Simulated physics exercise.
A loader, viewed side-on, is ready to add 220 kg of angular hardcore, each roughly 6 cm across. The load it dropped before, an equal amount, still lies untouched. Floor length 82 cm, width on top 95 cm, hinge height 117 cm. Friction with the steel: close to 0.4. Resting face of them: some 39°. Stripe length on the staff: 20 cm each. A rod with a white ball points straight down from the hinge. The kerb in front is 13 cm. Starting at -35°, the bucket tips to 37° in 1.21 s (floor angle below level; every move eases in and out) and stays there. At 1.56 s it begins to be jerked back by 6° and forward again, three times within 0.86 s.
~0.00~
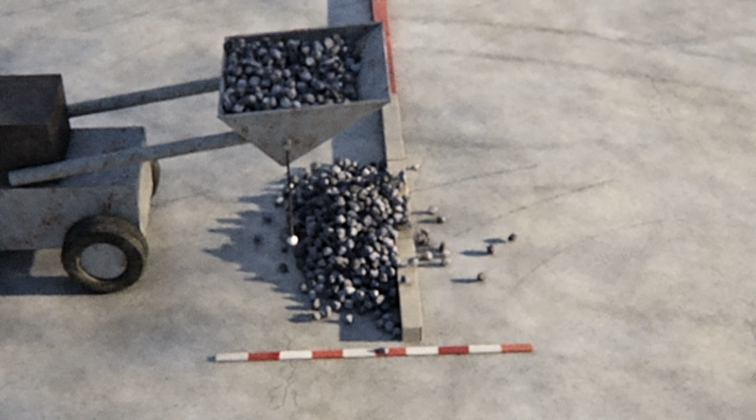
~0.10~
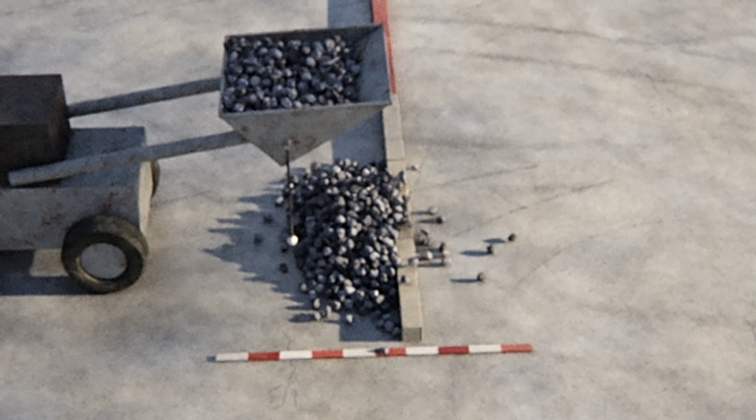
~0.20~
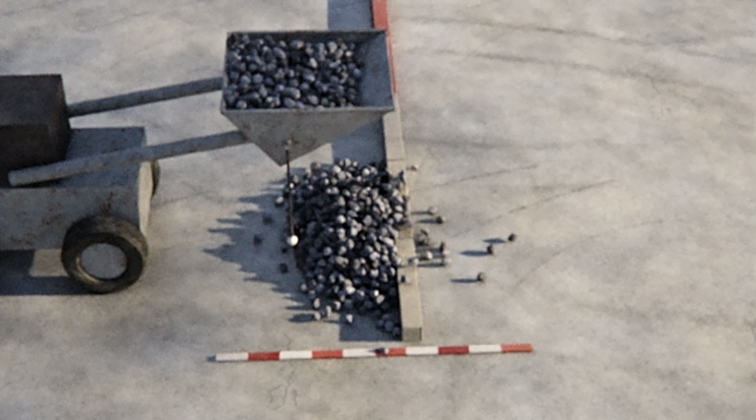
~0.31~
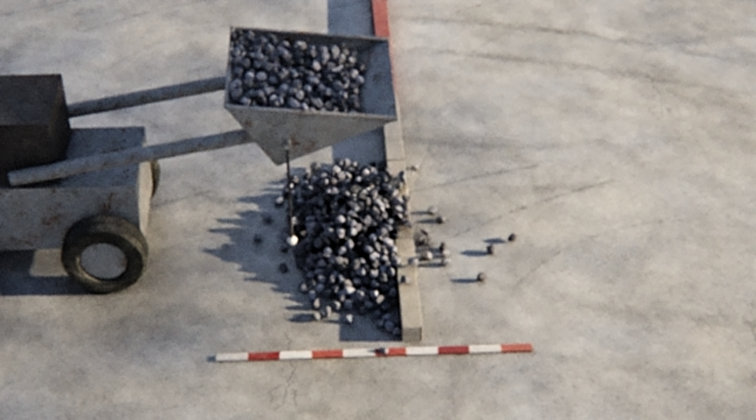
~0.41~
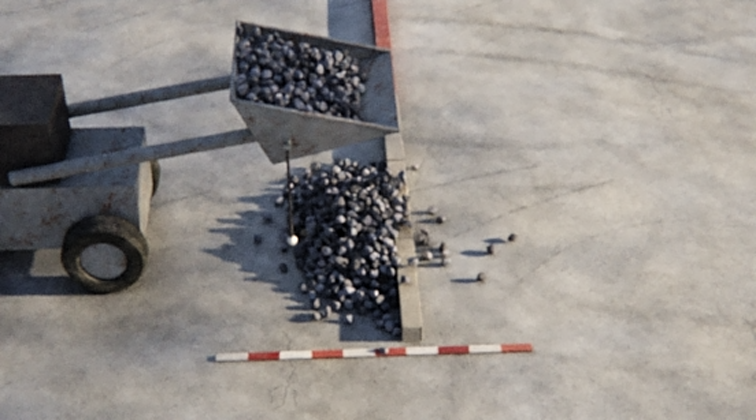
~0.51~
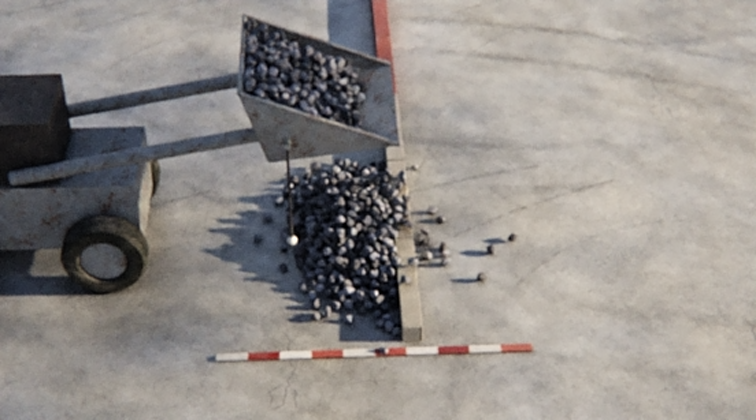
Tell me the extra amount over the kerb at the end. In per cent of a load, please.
84 per cent.
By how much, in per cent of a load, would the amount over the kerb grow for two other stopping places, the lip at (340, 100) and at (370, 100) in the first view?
First place: Roughly 30 %; second place: Roughly 65 %.
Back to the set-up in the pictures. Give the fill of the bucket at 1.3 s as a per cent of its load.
Held: Around 75 % of the load.
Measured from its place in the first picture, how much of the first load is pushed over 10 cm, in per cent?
Some 0 percent, give or take.
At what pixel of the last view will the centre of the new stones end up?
I'd say close to (446, 227).
After 0.9 s the floor is at 26°; in per cent of one load, 100 in the bucket, 98 on this side of the kerb, 2 over the kerb; the foremost stones are at (461, 244).
After 1.3 s the floor is at 37°; in per cent of one load, 77 in the bucket, 121 on this side of the kerb, 2 over the kerb; the foremost stones are at (461, 244).
After 2.9 s the floor is at 37°; in per cent of one load, 0 in the bucket, 114 on this side of the kerb, 86 over the kerb; the foremost stones are at (565, 252).
After 5.3 s the floor is at 37°; in per cent of one load, 0 in the bucket, 114 on this side of the kerb, 86 over the kerb; the foremost stones are at (565, 252). Net gain over the kerb, 84.
